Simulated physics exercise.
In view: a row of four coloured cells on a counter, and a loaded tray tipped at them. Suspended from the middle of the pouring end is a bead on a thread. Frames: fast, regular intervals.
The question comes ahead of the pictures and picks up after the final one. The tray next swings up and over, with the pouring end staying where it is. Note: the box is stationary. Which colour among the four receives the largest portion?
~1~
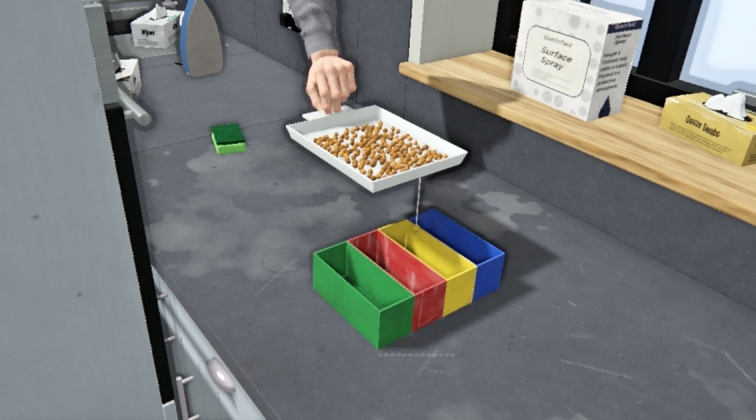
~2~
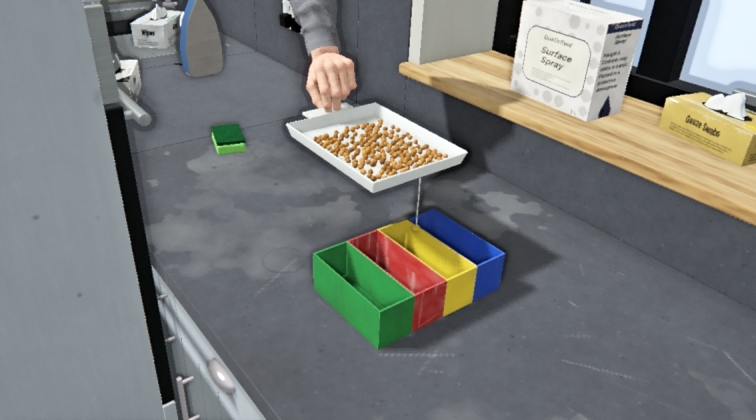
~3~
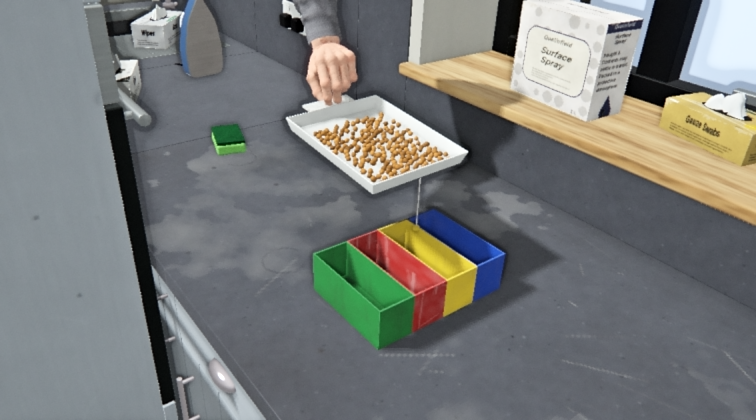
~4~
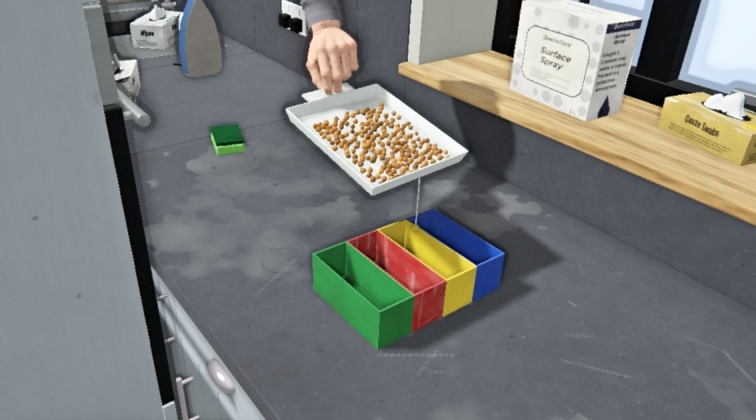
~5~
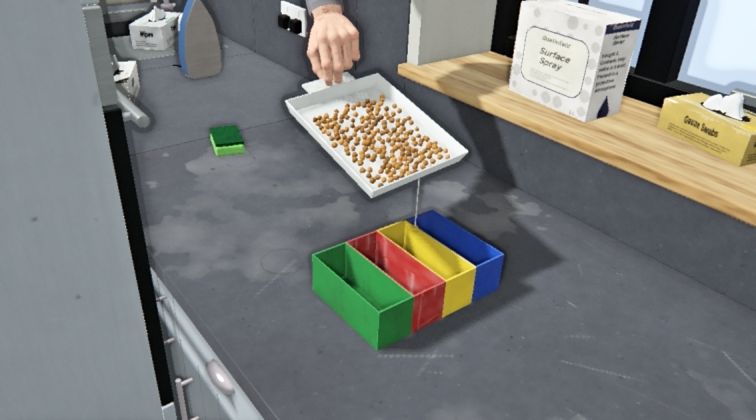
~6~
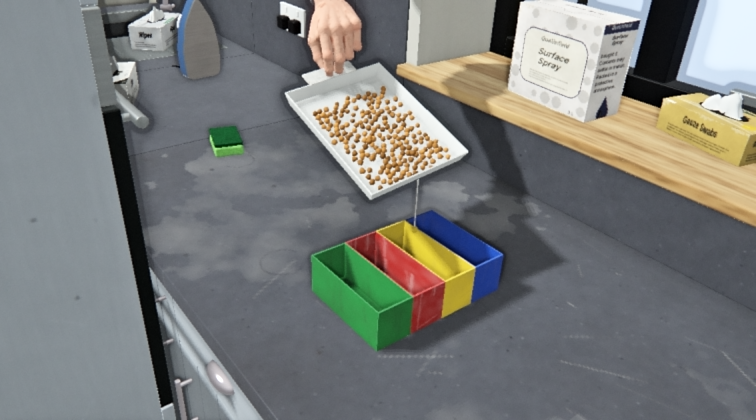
Red.
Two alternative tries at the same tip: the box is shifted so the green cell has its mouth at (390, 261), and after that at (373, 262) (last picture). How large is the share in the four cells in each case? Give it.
Some 80 and then some 100 per cent.
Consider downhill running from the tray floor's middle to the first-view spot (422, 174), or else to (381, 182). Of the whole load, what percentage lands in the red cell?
Somewhere close to 20 % the first time, 60 % the second.
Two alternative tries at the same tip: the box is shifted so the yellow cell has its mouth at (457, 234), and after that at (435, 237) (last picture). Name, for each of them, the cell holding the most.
You'd see green win the first time and the cell in green win the second.
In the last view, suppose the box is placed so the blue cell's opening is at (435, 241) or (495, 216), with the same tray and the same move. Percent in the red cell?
About 50 and 10 per cent respectively.
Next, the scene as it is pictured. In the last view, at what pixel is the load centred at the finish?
Resting centre, last picture - approx. (399, 299).
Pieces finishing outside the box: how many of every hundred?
Close to 0 %, give or take.
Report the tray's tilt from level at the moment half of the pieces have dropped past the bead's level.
The angle is around 110°.
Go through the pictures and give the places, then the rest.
In the first frame, corners of the pouring end near (374, 179) and (461, 152), level; middle of the load near (379, 150), roasted chickpeas; bead on its thread near (416, 228); green cell near (396, 318); red cell near (429, 303); yellow cell near (460, 288); blue cell near (488, 274).
In the second frame, corners of the pouring end near (374, 180) and (461, 151), level; middle of the load near (379, 150).
In the third frame, corners of the pouring end near (374, 181) and (462, 151), tipped barely, lowest at the left corner; middle of the load near (379, 147).
In the fourth frame, corners of the pouring end near (374, 184) and (462, 150), tipped a little, lowest at the left corner; middle of the load near (379, 142).
In the fifth frame, corners of the pouring end near (373, 187) and (462, 150), tipped clearly, lowest at the left corner; middle of the load near (379, 138).
In the sixth frame, corners of the pouring end near (373, 190) and (462, 150), tipped clearly, lowest at the left corner; middle of the load near (380, 135); green cell near (395, 320); red cell near (428, 304); yellow cell near (458, 289); blue cell near (487, 275).
Shortly afterwards, tray tipped steeply; the whole lot on the tray.
Next, tray tipped past a quarter turn; the bulk on the tray; only a few in the red cell; only a few in the green cell; only a few in the yellow cell; a little falling or outside the box.
Some moments later, tray tipped past a quarter turn; near half in the red cell; near a quarter in the green cell; near a quarter in the yellow cell; a little in the blue cell.
In the end, tray tipped past a quarter turn; near half in the red cell; near a quarter in the green cell; near a quarter in the yellow cell; a little in the blue cell.
